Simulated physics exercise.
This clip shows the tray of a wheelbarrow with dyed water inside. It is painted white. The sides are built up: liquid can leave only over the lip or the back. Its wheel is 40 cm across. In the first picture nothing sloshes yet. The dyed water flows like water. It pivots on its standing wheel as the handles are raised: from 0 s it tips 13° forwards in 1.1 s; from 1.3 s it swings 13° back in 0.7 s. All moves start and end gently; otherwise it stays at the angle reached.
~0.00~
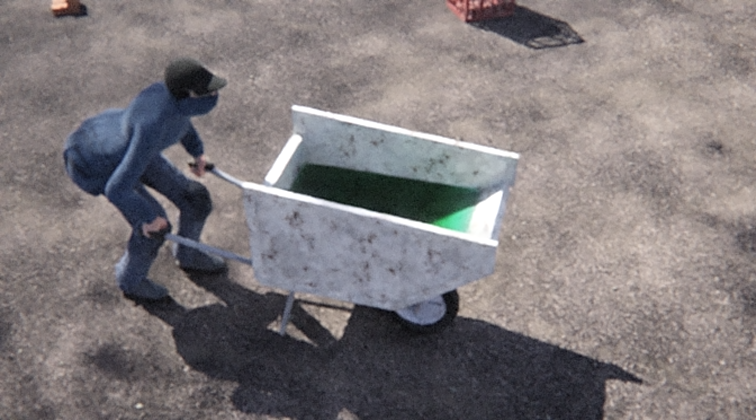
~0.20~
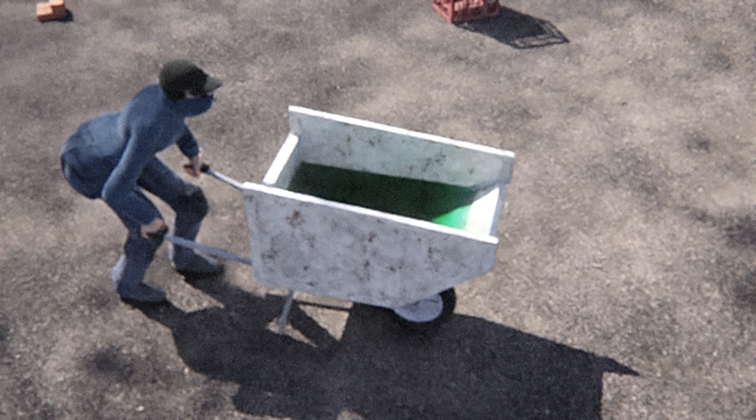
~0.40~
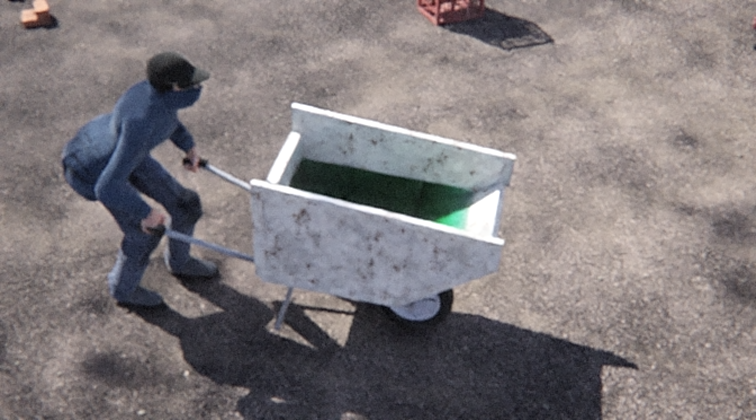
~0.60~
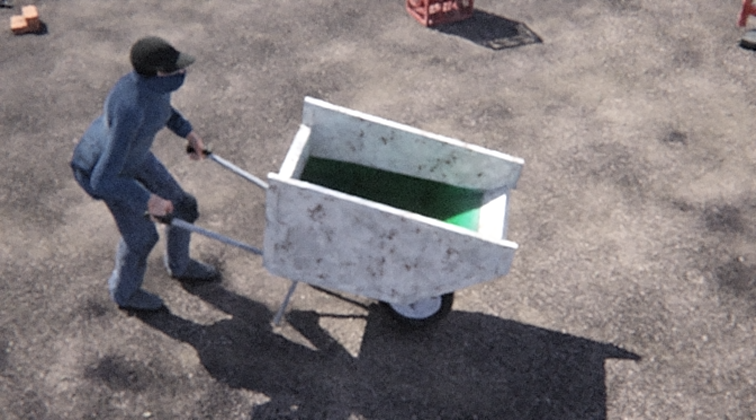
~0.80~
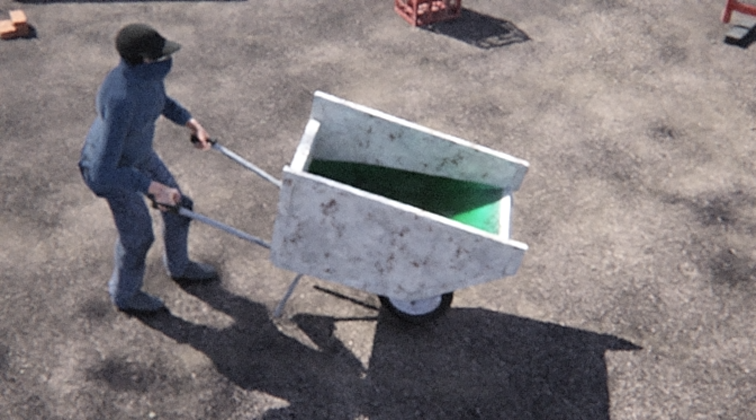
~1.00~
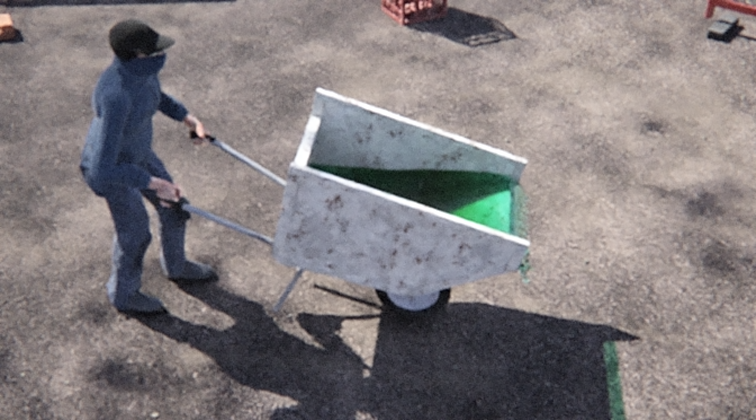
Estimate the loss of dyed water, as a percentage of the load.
Some 30 per cent goes overboard.
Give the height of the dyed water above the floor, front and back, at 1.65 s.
About 22 cm in front and 4 cm behind.
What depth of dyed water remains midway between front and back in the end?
Roughly 18 cm.
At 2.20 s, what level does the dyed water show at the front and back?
About 14 cm in front and 30 cm behind.
Then, 1.65 s in, the barrow is at 6° forwards, the surface stands 4 cm at the back and 21 cm at the front; 24 per cent has gone, over the front.
Then, 2.20 s in, the surface stands 30 cm at the back and 14 cm at the front; 25 per cent has gone, over the front.
Then, 2.80 s in, the surface stands 16 cm at the back and 16 cm at the front; 25 per cent has gone, over the front.
Then, 4.89 s in, 30 per cent has gone, over the front, 33 of 109 litres.
